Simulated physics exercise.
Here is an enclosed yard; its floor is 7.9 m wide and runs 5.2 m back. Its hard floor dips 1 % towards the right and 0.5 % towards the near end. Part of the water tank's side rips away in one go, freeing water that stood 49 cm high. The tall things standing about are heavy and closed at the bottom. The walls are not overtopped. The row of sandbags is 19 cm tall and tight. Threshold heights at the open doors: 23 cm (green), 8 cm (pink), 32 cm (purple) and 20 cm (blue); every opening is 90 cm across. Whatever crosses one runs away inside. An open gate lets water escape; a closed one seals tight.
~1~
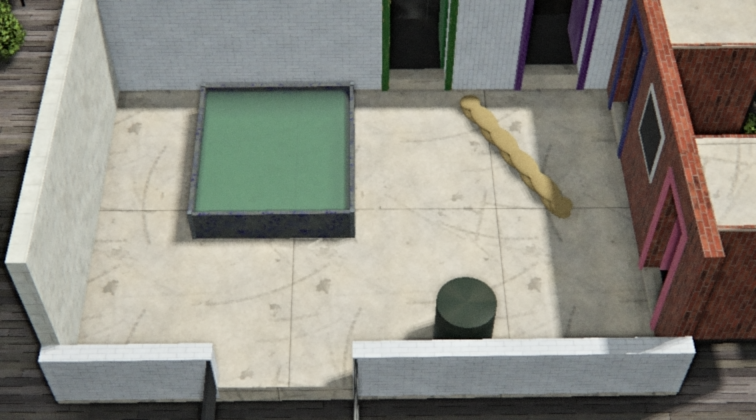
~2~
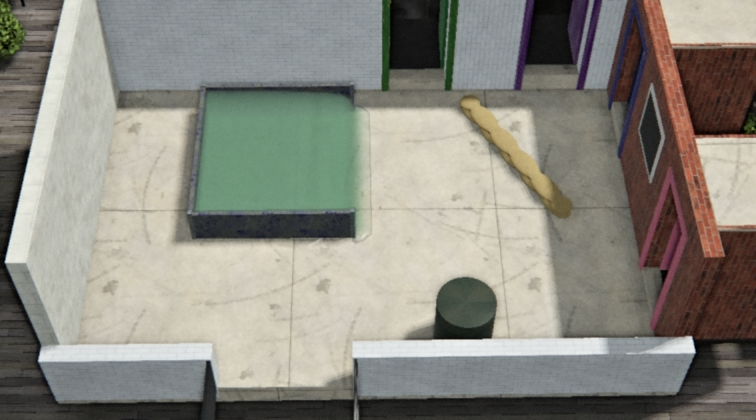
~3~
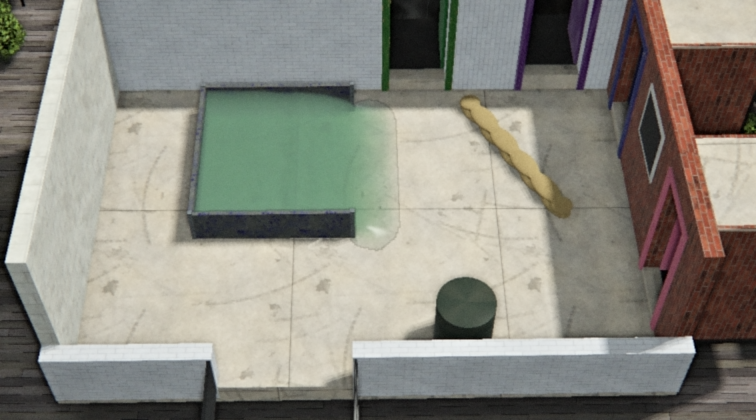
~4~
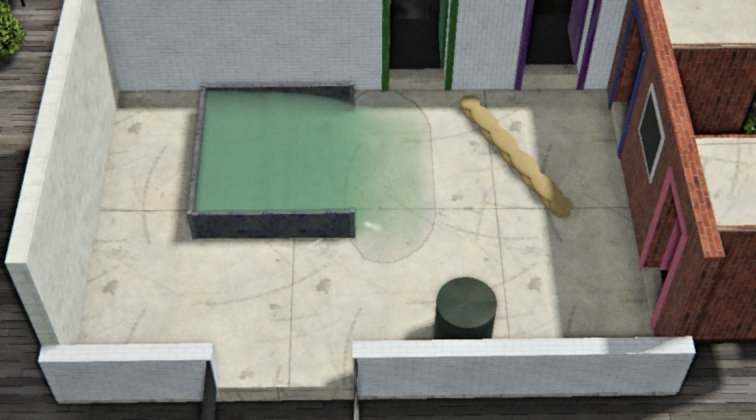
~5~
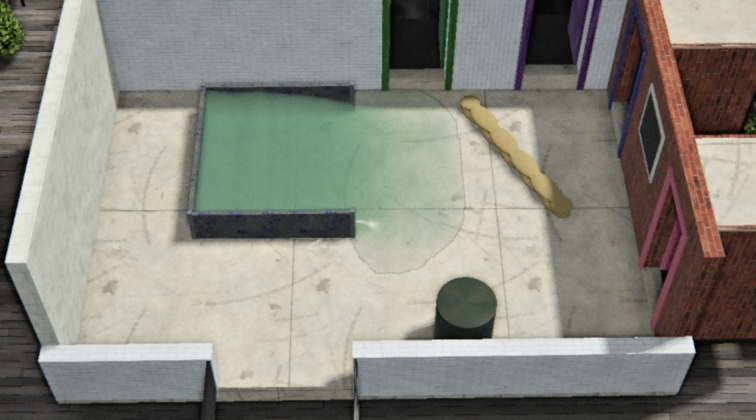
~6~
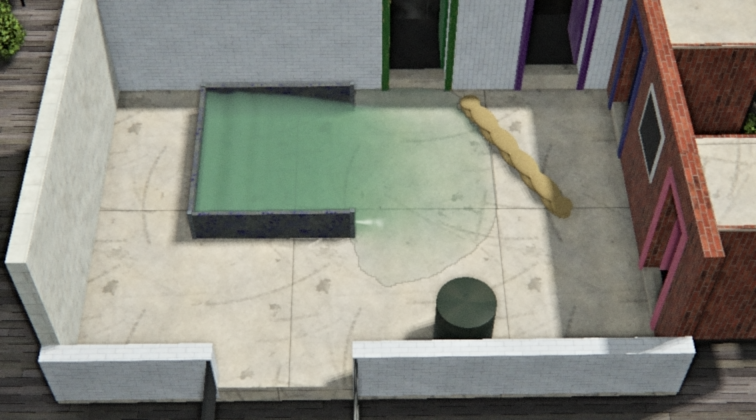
In this clip, a rectangular tank of green water stands in a walled yard with a dark cylinder and a tan beam; its right side opens, and water spreads rightward and toward the near wall in a widening, thinning sheet.
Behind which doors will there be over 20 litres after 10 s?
Door by door: At the green door it does not reach the limit; at the pink door it exceeds the limit; at the purple door it does not reach the limit; at the blue door it does not reach the limit.
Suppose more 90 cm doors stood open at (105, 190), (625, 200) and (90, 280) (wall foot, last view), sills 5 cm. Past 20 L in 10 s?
In that order: Under, past it, under.
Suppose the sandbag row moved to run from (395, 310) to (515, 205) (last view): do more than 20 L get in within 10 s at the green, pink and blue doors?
Against that limit: Green under, pink over, blue above.
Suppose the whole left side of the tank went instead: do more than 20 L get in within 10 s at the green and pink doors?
Against that limit: Green under, pink under.
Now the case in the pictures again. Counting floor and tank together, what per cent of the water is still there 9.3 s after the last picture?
Roughly 84 in a hundred.
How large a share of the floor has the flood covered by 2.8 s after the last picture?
Near 50 per cent is wet.
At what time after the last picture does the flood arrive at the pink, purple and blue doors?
Arrival: Pink 1.2 s, purple 0.7 s, blue 1.6 s.
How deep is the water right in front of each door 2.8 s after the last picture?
Depths in cm: Green 17, pink 23, purple 4, blue 15.
Then, 0.7 s after the last picture water covers 30 % of the floor and is deepest (30 cm) near (496, 164); green door 12 cm at the sill, 0 L in, pink door not reached, purple door not reached, blue door not reached.
Then, 1.5 s after the last picture water covers 50 % of the floor and is deepest (31 cm) near (535, 200); green door 15 cm at the sill, 0 L in, pink door 17 cm at the sill, 3 L in, purple door 4 cm at the sill, 0 L in, blue door not reached.
Then, 2.8 s after the last picture water covers 50 % of the floor and is deepest (34 cm) near (650, 367); green door 17 cm at the sill, 0 L in, pink door 23 cm at the sill, 74 L in, purple door 4 cm at the sill, 0 L in, blue door 15 cm at the sill, 0 L in.
Then, 5.3 s after the last picture water covers 65 % of the floor and is deepest (24 cm) near (644, 333); green door 9 cm at the sill, 0 L in, pink door 20 cm at the sill, 245 L in, purple door 5 cm at the sill, 0 L in, blue door 6 cm at the sill, 0 L in.
Then, 9.3 s after the last picture water covers 85 % of the floor and is deepest (14 cm) near (517, 146); green door 5 cm at the sill, 0 L in, pink door 12 cm at the sill, 371 L in, purple door 12 cm at the sill, 0 L in, blue door 14 cm at the sill, 0 L in.
